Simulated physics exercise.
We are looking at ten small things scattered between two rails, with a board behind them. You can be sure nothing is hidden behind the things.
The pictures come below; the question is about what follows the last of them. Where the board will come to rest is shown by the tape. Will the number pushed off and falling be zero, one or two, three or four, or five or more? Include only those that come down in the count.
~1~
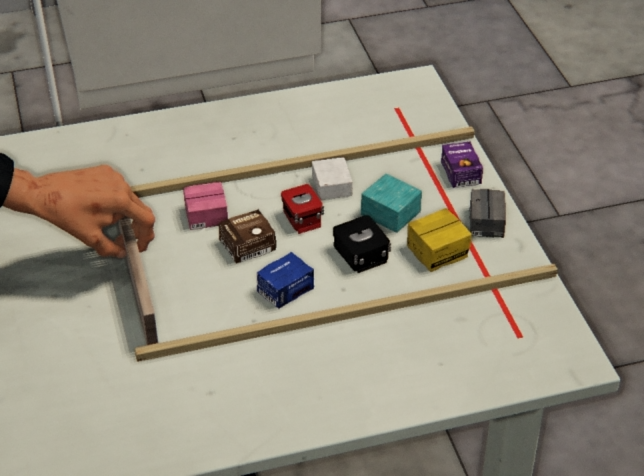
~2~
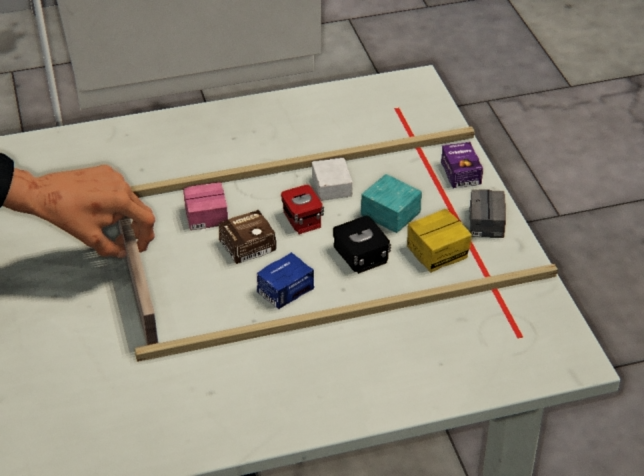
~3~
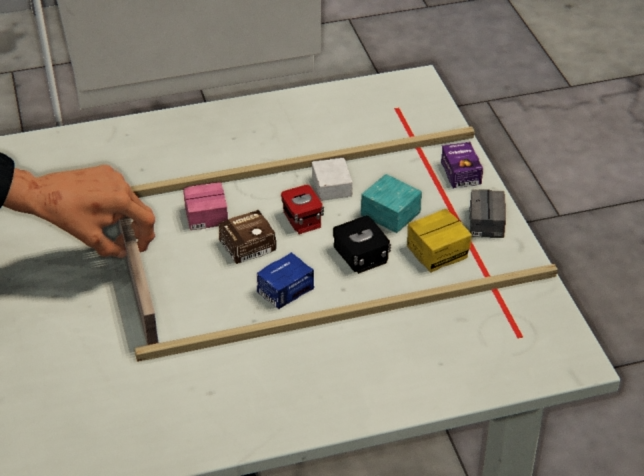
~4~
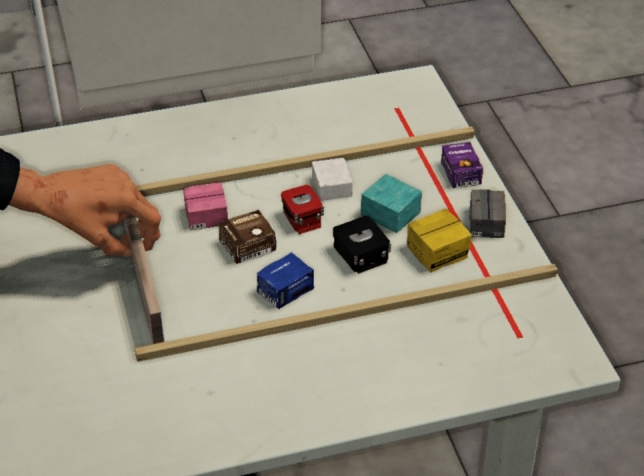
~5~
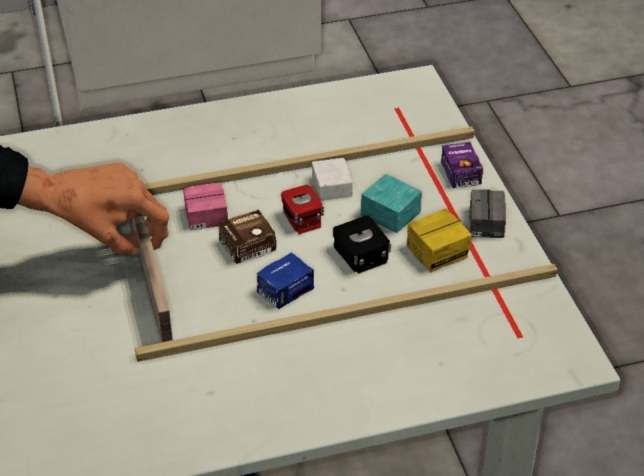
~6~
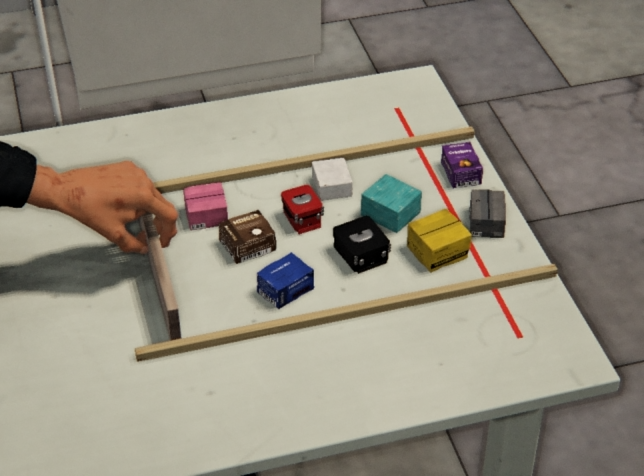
Count off: Three, maybe four.
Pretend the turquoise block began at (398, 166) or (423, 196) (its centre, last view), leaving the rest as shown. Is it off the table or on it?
First spot: Gone; second: Gone.
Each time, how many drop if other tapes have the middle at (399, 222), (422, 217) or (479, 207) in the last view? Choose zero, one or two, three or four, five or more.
For each place: Just one or two; one or two; 5 or more.
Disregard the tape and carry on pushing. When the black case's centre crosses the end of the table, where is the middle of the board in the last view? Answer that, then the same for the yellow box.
First it's close to (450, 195), next close to (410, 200).
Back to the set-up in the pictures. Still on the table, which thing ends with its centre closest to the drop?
That would be the black case.
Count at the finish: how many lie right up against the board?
The count in contact is 3.
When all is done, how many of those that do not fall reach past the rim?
Result: 3.
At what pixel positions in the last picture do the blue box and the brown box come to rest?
Final positions: Near (500, 246); near (474, 200).
A little later, none off yet; purple box at rest near (462, 165); grey box at rest near (488, 214); yellow box at rest near (439, 240).
When it is over, the number that fall off is three or four; down, turquoise block, yellow box, grey box and purple box.
